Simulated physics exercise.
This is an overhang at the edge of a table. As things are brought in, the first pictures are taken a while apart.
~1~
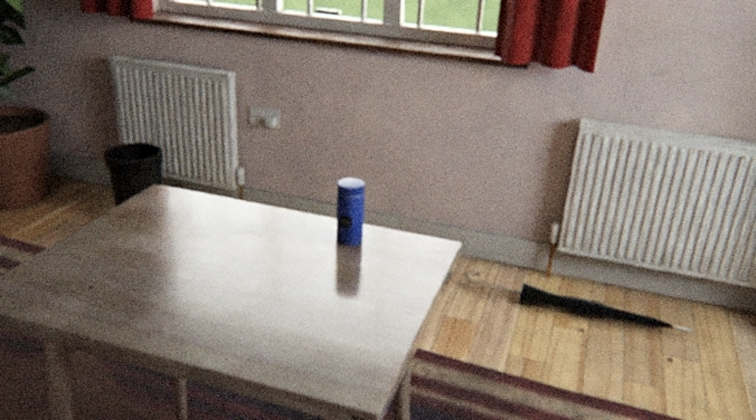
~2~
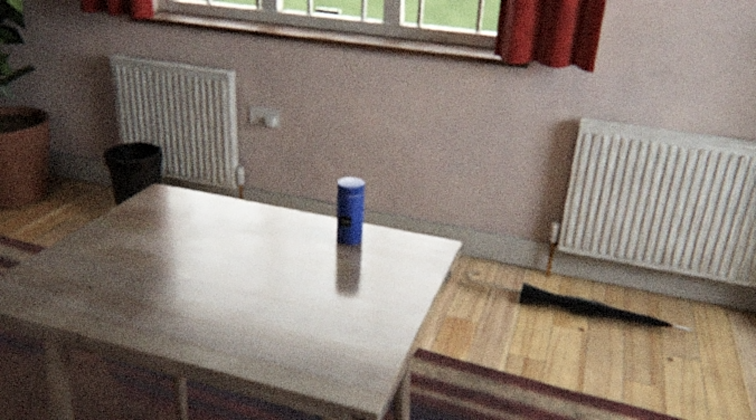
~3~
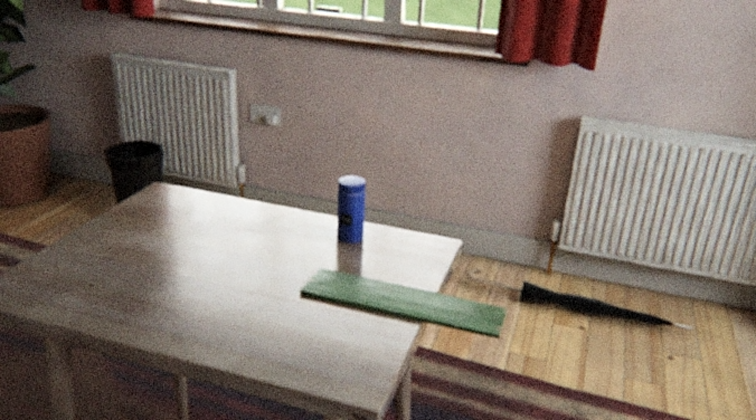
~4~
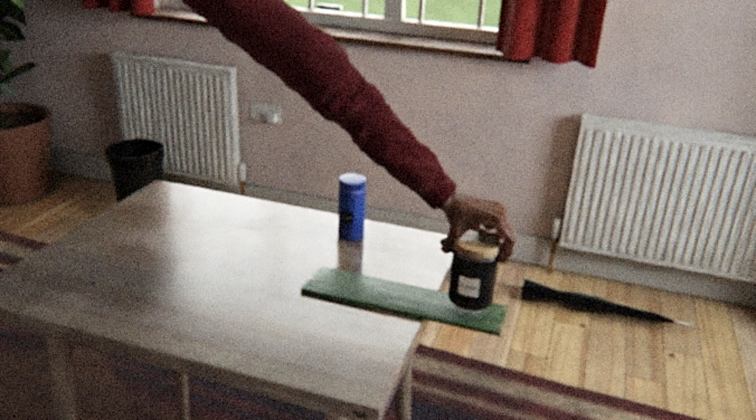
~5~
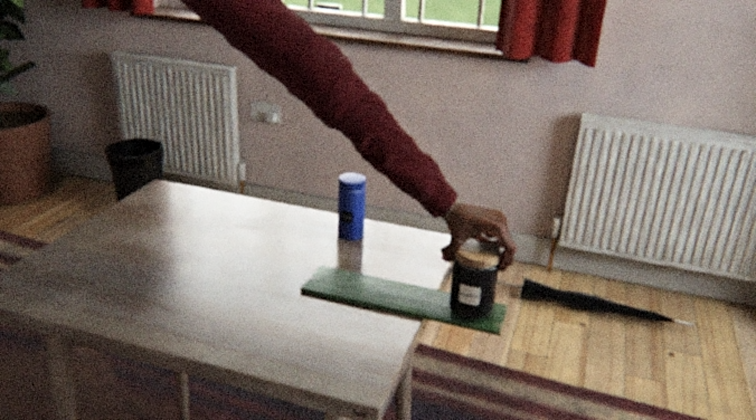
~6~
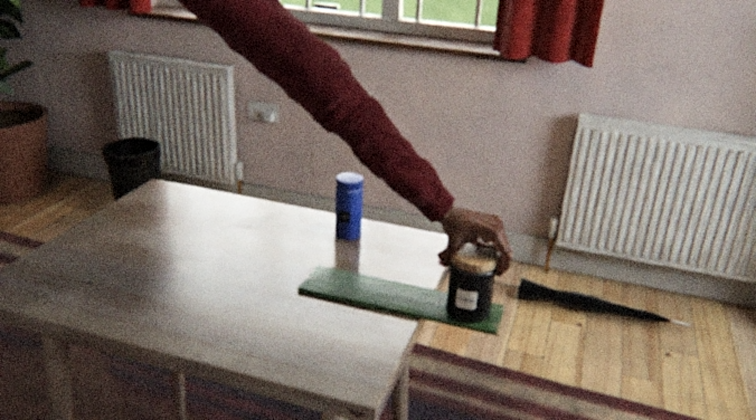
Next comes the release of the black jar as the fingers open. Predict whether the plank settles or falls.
Ah, that fails - off it goes.
Then, 0.40 s on from there, black jar now down on the floor or falling; green board turned 52° from how it was put.
Then, 0.60 s on from there, green board now down on the floor or falling.
Then, 0.70 s on from there, things are still on the move.
Then, 0.90 s on from there, as before.
In the end, down on the floor or falling, black jar and green board; blue jar unmoved. The board tips off the edge.
